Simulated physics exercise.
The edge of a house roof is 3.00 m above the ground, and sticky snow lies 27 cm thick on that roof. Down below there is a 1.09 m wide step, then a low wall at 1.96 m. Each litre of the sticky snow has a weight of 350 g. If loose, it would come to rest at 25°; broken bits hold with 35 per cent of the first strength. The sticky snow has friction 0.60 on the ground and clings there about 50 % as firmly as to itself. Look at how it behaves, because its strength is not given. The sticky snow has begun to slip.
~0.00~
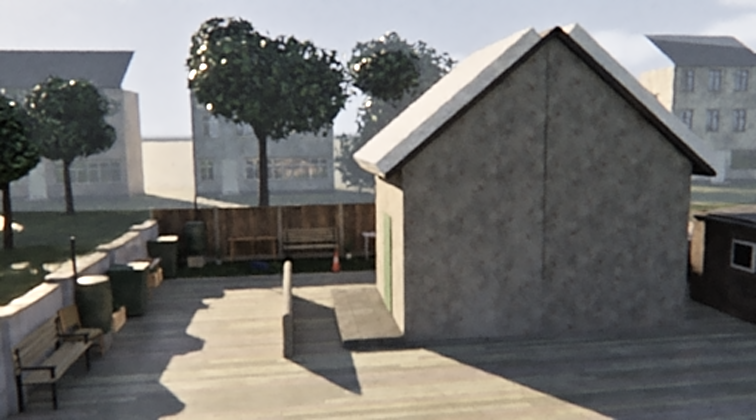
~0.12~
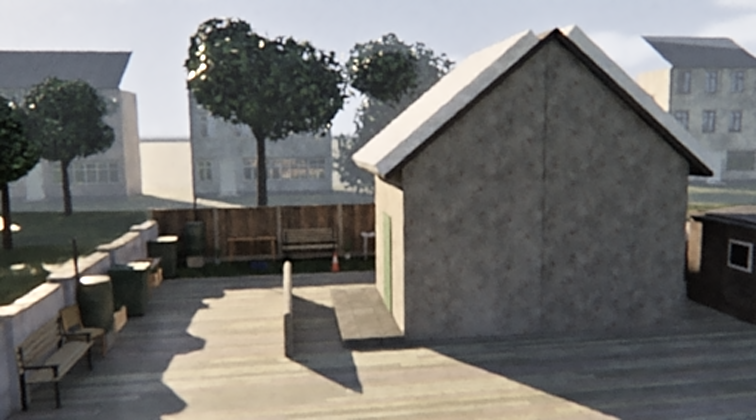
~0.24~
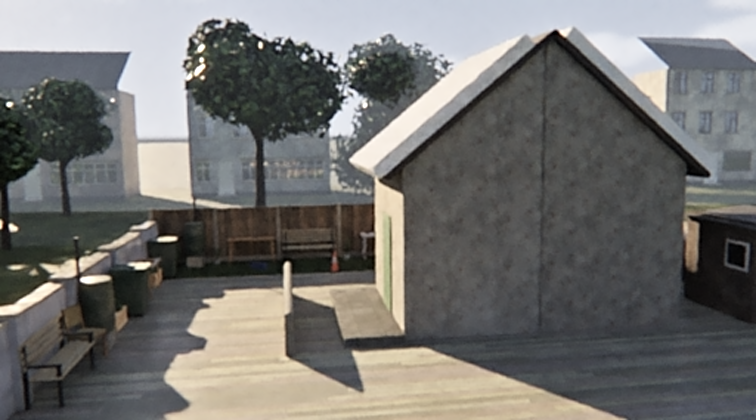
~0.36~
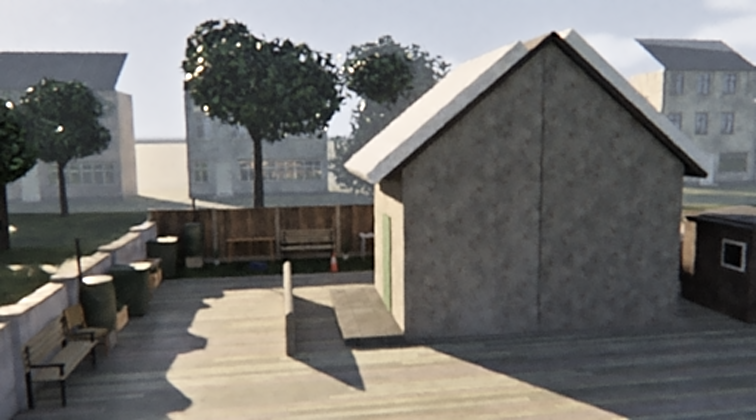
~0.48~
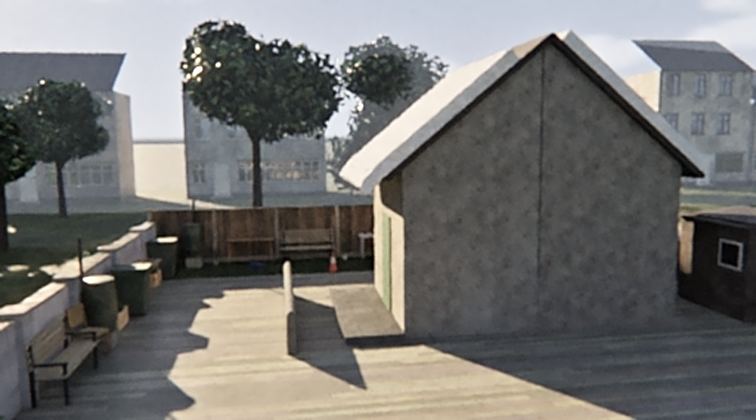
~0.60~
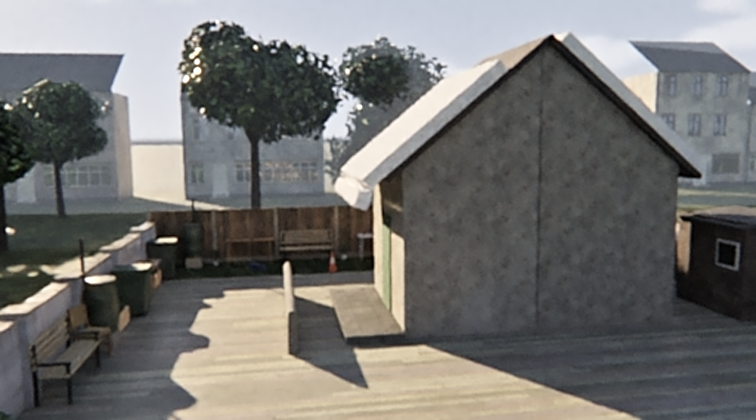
In a paved yard, thick snow slides slowly down a house roof and begins cracking.
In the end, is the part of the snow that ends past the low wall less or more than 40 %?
Smaller than 40 %.
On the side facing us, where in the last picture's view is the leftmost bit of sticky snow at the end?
You'll find it close to (118, 359).
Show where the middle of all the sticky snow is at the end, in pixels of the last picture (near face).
Around (288, 337).
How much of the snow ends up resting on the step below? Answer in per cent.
Around 16 per cent.
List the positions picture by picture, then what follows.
Front end of the sticky snow at (376, 165), 2 % of it past the eaves, in one piece, in the first picture.
Front end of the sticky snow at (375, 167), its middle shifted 2.5 cm, 3 % of it past the eaves, in one piece, in the second picture.
Front end of the sticky snow at (372, 170), its middle shifted 10 cm, 5 % of it past the eaves, in one piece, in the third picture.
Front end of the sticky snow at (367, 176), its middle shifted 23 cm, 9 % of it past the eaves, in one piece, in the fourth picture.
Front end of the sticky snow at (360, 184), its middle shifted 42 cm, 14 % of it past the eaves, cracking, in the fifth picture.
Front end of the sticky snow at (355, 207), its middle shifted 68 cm, 21 % of it past the eaves, cracking, in the sixth picture.
By 1.04 s, 61 % is still on the roof and 0 % is past the low wall.
By 1.56 s, none is still on the roof and 3 % is past the low wall.
By 2.08 s, none is still on the roof and 30 % is past the low wall.
By 2.60 s, none is still on the roof and 30 % is past the low wall.
By 2.80 s, at the end, none is still on the roof and 30 % is past the low wall.
